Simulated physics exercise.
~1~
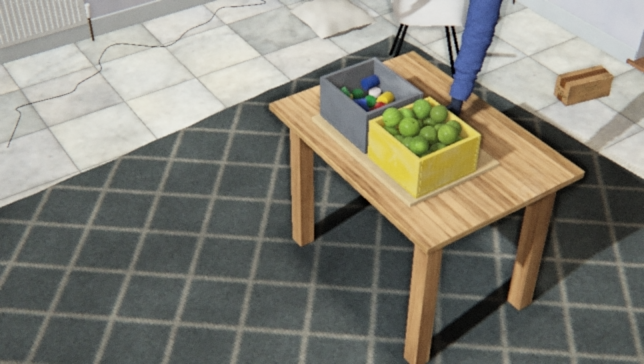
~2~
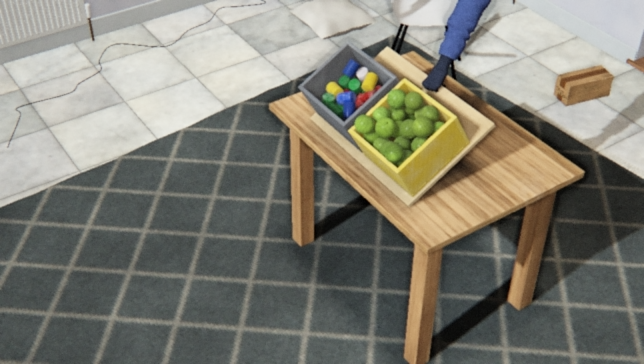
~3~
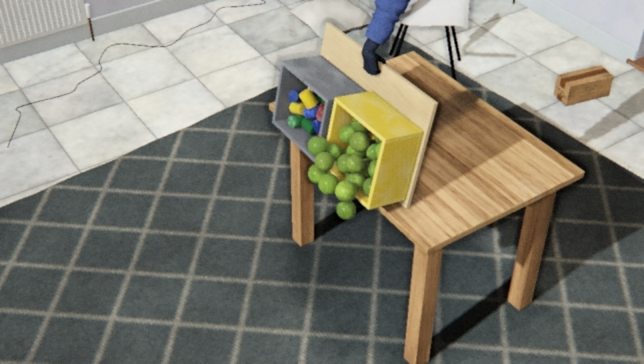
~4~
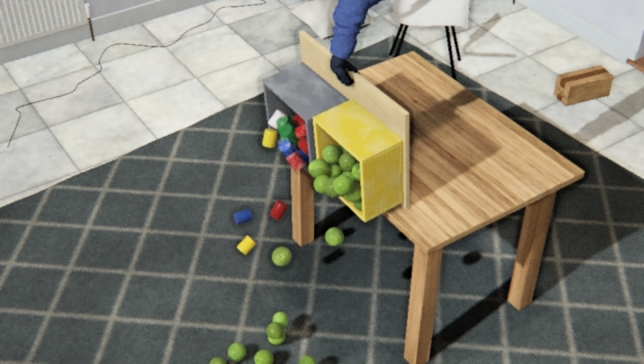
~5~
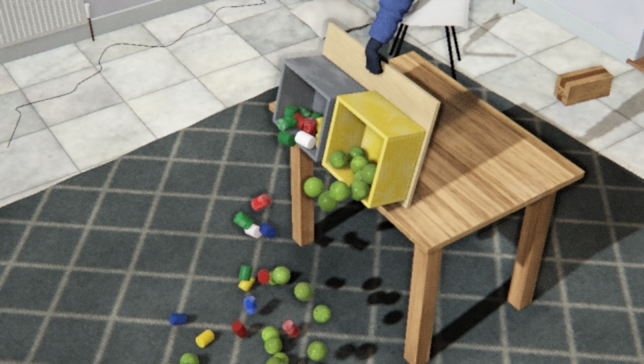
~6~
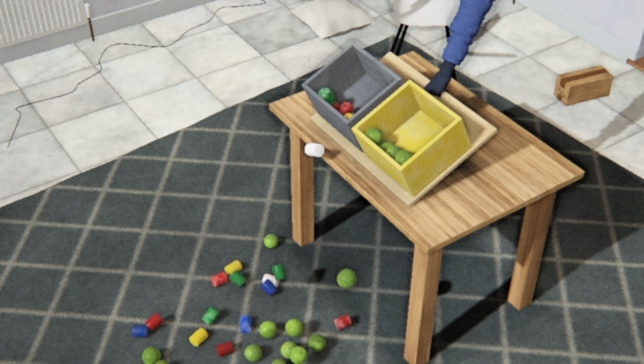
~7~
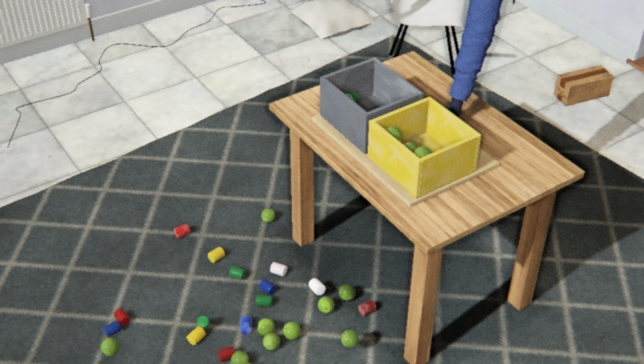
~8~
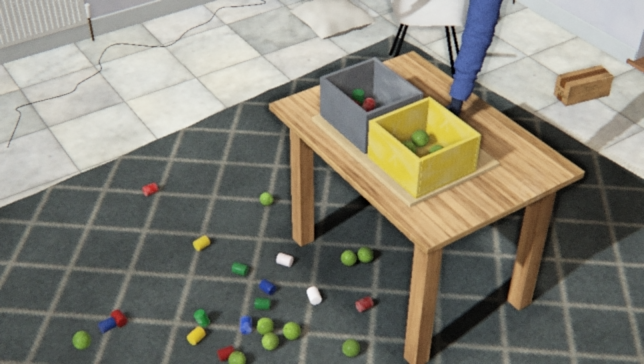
At the start, a yellow crate full of green apples and a grey crate of small colourful jars sit side by side on a board on a wooden table, with a blue arm reaching to the board's edge. The arm raises the board, tipping both crates towards the left. As they swing onto their sides, apples and jars slide to the openings and spill onto the dark checked rug. The board tips slightly past upright, then starts back while more pieces drop. The arm lowers it flat again. At the end, a few pieces remain in each crate, while most of the apples and many jars lie scattered across the rug.
